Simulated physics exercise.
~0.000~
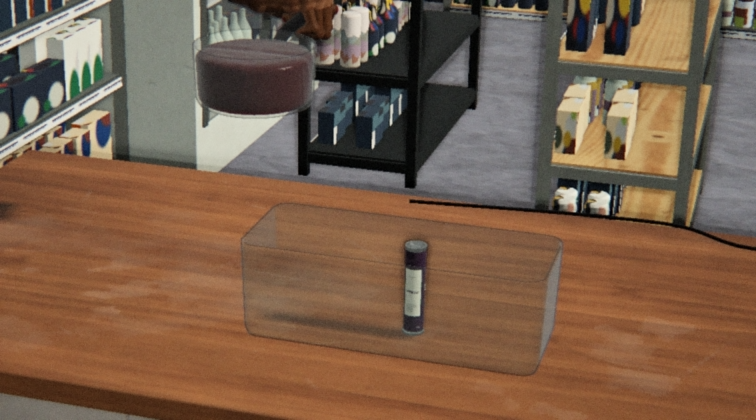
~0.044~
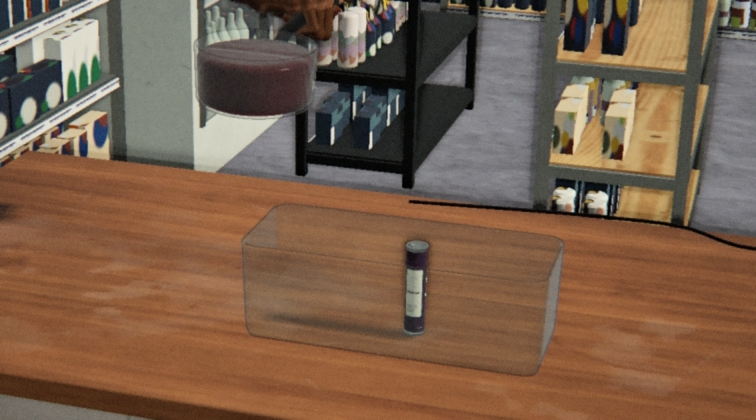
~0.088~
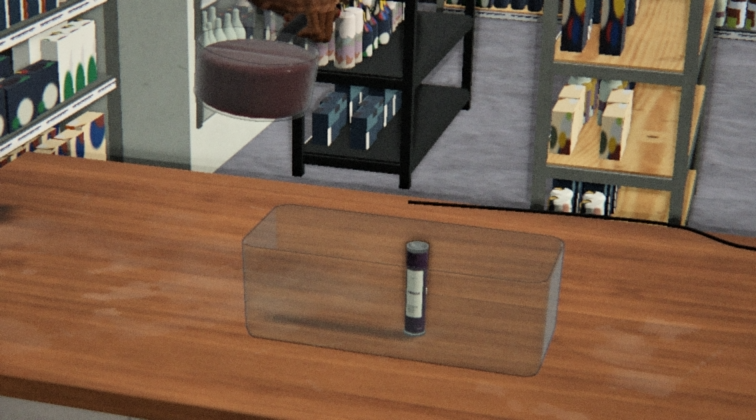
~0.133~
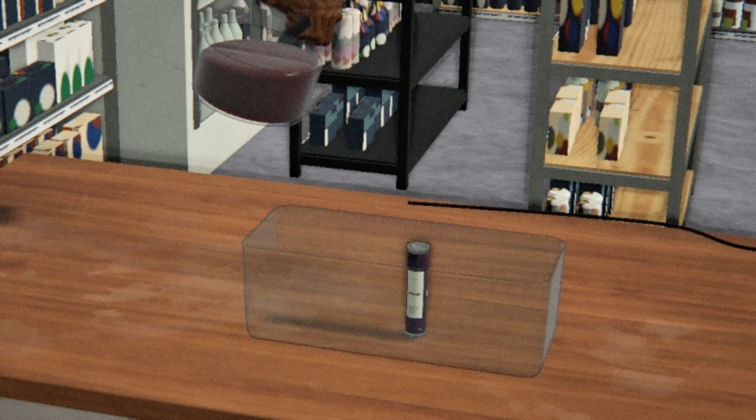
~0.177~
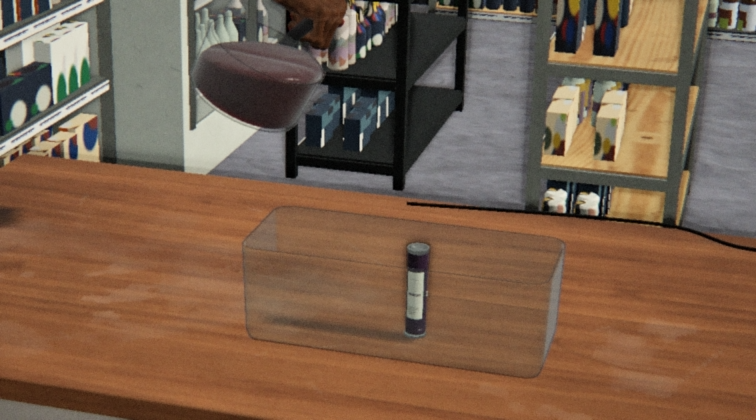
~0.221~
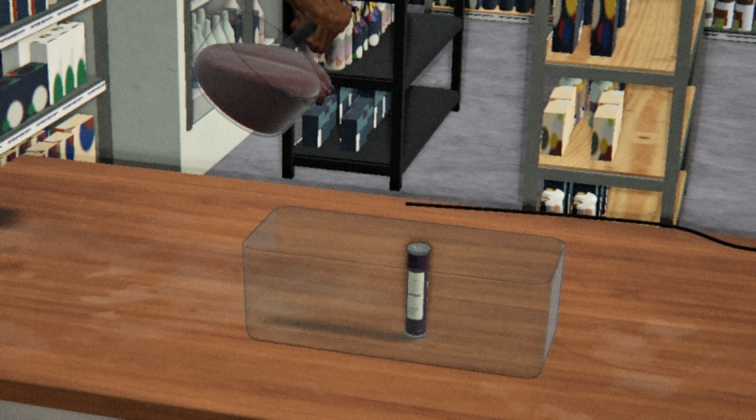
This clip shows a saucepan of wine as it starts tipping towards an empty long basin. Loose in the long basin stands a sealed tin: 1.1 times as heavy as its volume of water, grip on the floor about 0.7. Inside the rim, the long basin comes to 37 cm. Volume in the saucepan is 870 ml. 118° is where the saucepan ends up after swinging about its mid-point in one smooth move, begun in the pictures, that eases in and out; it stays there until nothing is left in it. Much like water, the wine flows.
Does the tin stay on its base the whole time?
Yes - I expect it will stay vertical.
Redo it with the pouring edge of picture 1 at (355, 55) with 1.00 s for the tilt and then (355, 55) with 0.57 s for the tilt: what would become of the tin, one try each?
In the first try it comes down; in the second it comes down.
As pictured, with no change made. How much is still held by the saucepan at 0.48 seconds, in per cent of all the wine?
Some 14 % of it is still there.
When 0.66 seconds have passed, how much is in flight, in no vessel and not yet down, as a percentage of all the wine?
About 6 per cent.
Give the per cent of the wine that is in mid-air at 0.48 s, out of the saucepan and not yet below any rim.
At that moment, about 54 percent.
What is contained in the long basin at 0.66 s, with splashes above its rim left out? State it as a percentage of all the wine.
Some 94 percent.
After 0.48 s the tilt is 110° and 13 per cent is still to pour; the tin stands where it began.
After 0.66 s the tilt is 118° and 1 per cent is still to pour; the tin stands where it began.
After 0.86 s the tilt is 118° and 0 per cent is still to pour; the tin stands where it began.
After 1.07 s the tilt is 118° and 0 per cent is still to pour; the tin stands where it began.
In the end the tin stands where it began.
